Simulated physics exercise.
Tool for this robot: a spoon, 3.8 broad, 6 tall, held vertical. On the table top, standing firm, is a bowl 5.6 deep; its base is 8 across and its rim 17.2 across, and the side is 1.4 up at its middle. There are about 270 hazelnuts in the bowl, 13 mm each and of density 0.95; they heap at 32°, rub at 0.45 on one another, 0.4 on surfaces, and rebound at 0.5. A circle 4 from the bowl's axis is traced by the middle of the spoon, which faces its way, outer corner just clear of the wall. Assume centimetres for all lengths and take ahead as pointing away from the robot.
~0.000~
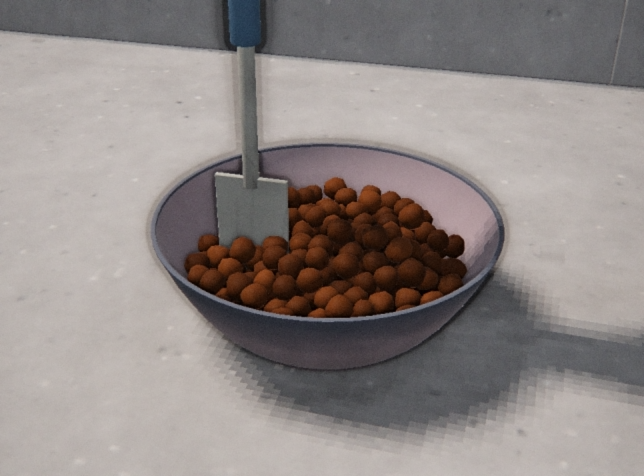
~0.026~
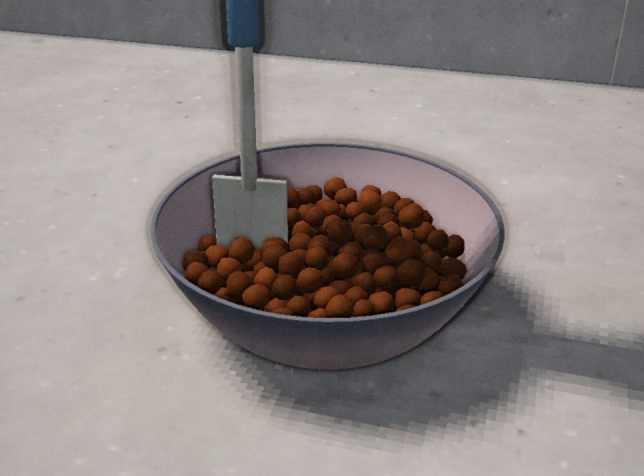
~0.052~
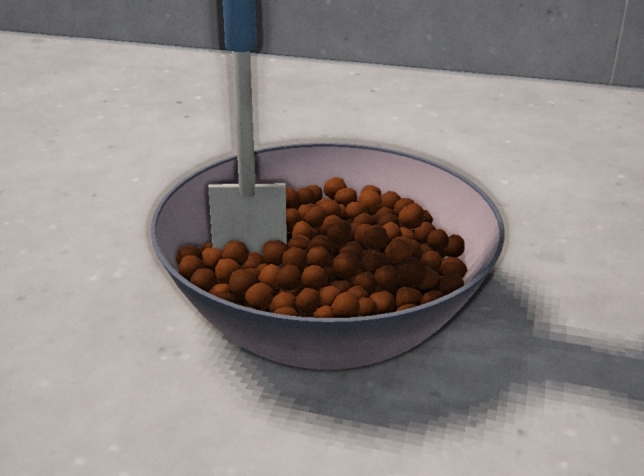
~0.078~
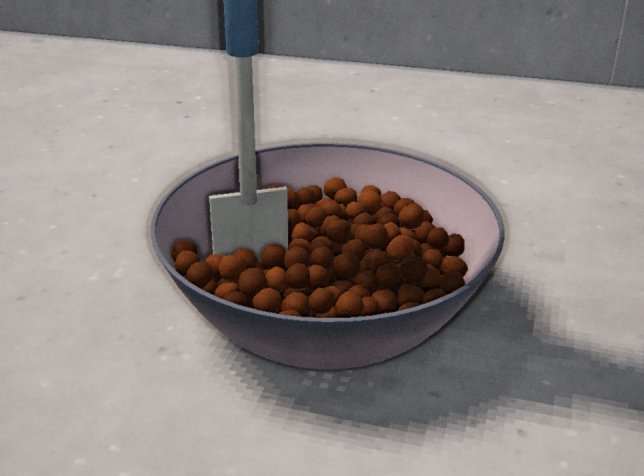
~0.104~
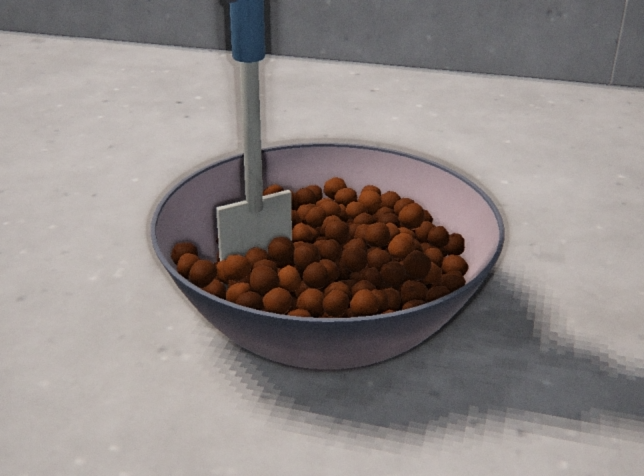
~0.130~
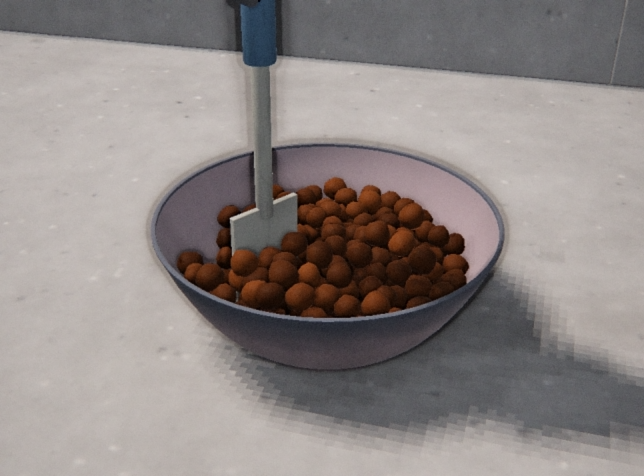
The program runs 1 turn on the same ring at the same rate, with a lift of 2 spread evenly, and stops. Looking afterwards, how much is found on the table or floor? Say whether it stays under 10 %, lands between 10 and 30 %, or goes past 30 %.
It lands between 10 and 30 %.
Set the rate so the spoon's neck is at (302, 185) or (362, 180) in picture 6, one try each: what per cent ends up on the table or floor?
Around 30 and 35 per cent respectively.
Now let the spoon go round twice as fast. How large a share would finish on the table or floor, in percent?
Estimate: Near 35 in a hundred.
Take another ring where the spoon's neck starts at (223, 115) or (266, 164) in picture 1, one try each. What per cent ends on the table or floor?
I'd guess some 15 and 10 percent.
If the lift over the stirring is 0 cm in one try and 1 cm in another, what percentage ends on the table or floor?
25 and 25 %.
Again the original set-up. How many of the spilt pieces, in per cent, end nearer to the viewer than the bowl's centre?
Around 30 percent of the pieces.
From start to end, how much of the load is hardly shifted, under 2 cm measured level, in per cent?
Around 20 in a hundred, roughly.
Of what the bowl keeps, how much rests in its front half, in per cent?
About 60 %.
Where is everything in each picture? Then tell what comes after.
Spoon neck at (250, 151), 0° round; upper third of the load around (336, 252), from x 195 to 455, top at y 190; 271 in the bowl, in the first frame.
Spoon neck at (248, 152), 4° round; upper third of the load around (335, 252), from x 195 to 455, top at y 190, in the second frame.
Spoon neck at (246, 158), 16° round; upper third of the load around (324, 257), from x 190 to 455, top at y 190, in the third frame.
Spoon neck at (247, 165), 29° round; upper third of the load around (330, 260), from x 185 to 455, top at y 190, in the fourth frame.
Spoon neck at (253, 171), 42° round; upper third of the load around (331, 263), from x 185 to 455, top at y 190, in the fifth frame.
Spoon neck at (264, 177), 55° round; upper third of the load around (335, 264), from x 190 to 455, top at y 190; 271 in the bowl, in the sixth frame.
After 0.36 s, 173° round, highest piece 8 above the table; 258 in the bowl, 7 on the table or floor, 6 in flight or on the tool.
After 0.60 s, 291° round, highest piece 9 above the table; 239 in the bowl, 27 on the table or floor, 5 in flight or on the tool.
After 0.91 s, 0° round, highest piece 6 above the table; 226 in the bowl, 45 on the table or floor.
After 1.61 s, 0° round, highest piece 6 above the table; 226 in the bowl, 45 on the table or floor.
At rest, 226 in the bowl, 45 on the table or floor. That is 17 % on the table or floor.
